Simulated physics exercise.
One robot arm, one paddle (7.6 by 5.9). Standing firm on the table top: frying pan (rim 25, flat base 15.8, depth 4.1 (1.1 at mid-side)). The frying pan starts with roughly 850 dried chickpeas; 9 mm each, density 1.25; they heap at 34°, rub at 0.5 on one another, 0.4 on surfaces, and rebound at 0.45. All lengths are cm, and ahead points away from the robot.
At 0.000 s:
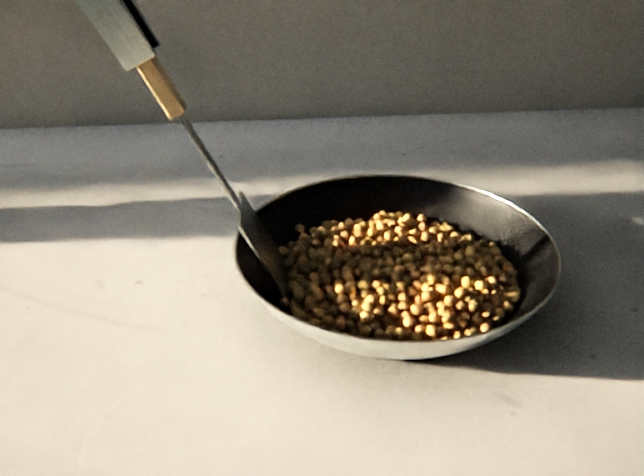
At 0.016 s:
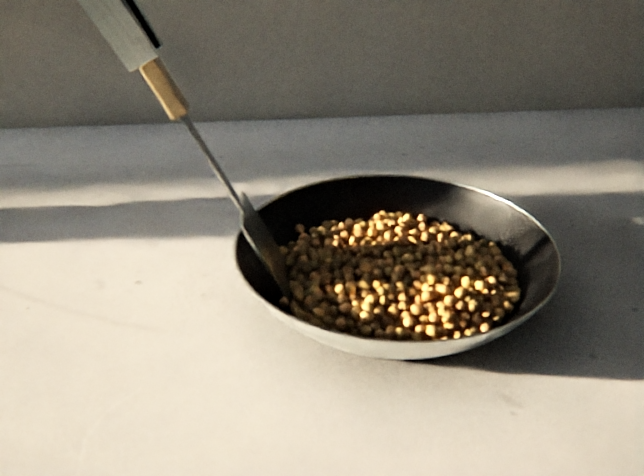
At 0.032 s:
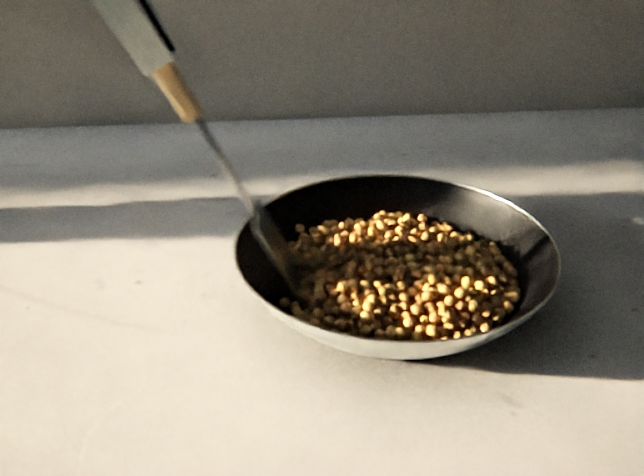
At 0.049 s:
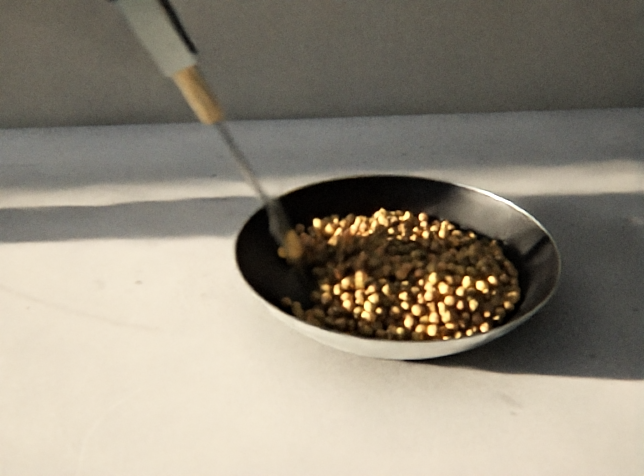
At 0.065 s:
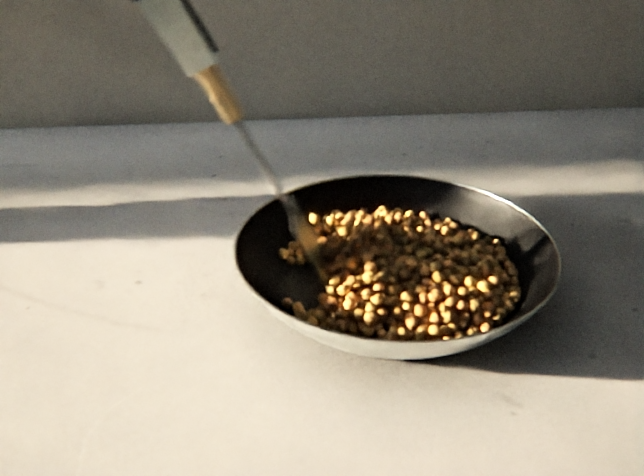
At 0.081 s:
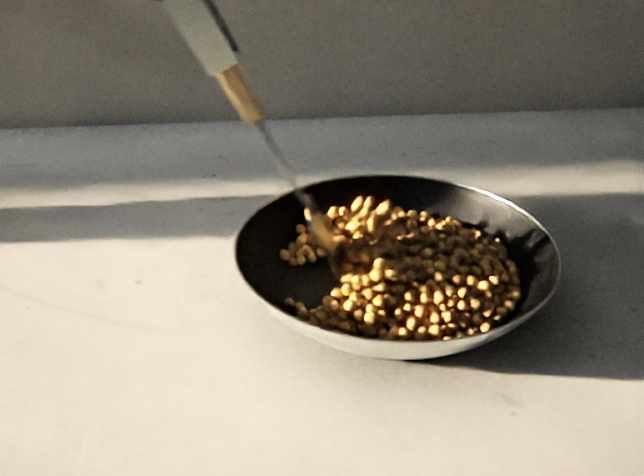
On a pale grey table top before a darker grey wall, crossed by bands of low light and shadow, the view looks down at an angle and stays still. A dark, shallow frying pan holds a heap of golden-brown chickpeas, with a paddle on a grey and tan handle at its left side. After barely moving, the paddle sweeps rightward through the chickpeas, pushing some up and baring dark pan behind it.
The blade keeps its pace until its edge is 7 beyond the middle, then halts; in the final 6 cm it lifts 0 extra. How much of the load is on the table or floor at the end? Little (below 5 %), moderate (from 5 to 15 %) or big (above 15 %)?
Share on the table or floor: Moderate (from 5 to 15 %).
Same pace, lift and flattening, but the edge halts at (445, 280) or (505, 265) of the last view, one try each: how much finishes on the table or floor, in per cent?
About 0 and 25 per cent.
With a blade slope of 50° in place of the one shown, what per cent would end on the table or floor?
It would be near 5 per cent.
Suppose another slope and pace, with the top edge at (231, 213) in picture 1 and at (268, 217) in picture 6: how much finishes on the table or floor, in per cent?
About 5 per cent.
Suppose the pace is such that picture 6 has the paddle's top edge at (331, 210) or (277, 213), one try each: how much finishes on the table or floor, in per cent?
About 10 and 0 per cent.
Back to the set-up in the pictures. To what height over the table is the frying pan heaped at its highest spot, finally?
About 5.0 cm.
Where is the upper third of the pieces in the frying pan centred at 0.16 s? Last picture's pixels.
Around (451, 253).
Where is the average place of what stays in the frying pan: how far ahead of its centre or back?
About 3.5 cm ahead.
After 0.12 s, sloping 64°, highest piece 9 above the table; 854 in the frying pan.
After 0.16 s, sloping 64°, highest piece 10 above the table; 852 in the frying pan, 2 on the blade or in flight.
After 0.38 s, sloping 64°, highest piece 5 above the table; 795 in the frying pan, 57 on the table or floor, 2 on the blade or in flight.
After 1.43 s, sloping 64°, highest piece 5 above the table; 795 in the frying pan, 59 on the table or floor.
At rest, 795 in the frying pan, 59 on the table or floor. That is 7 % on the table or floor.
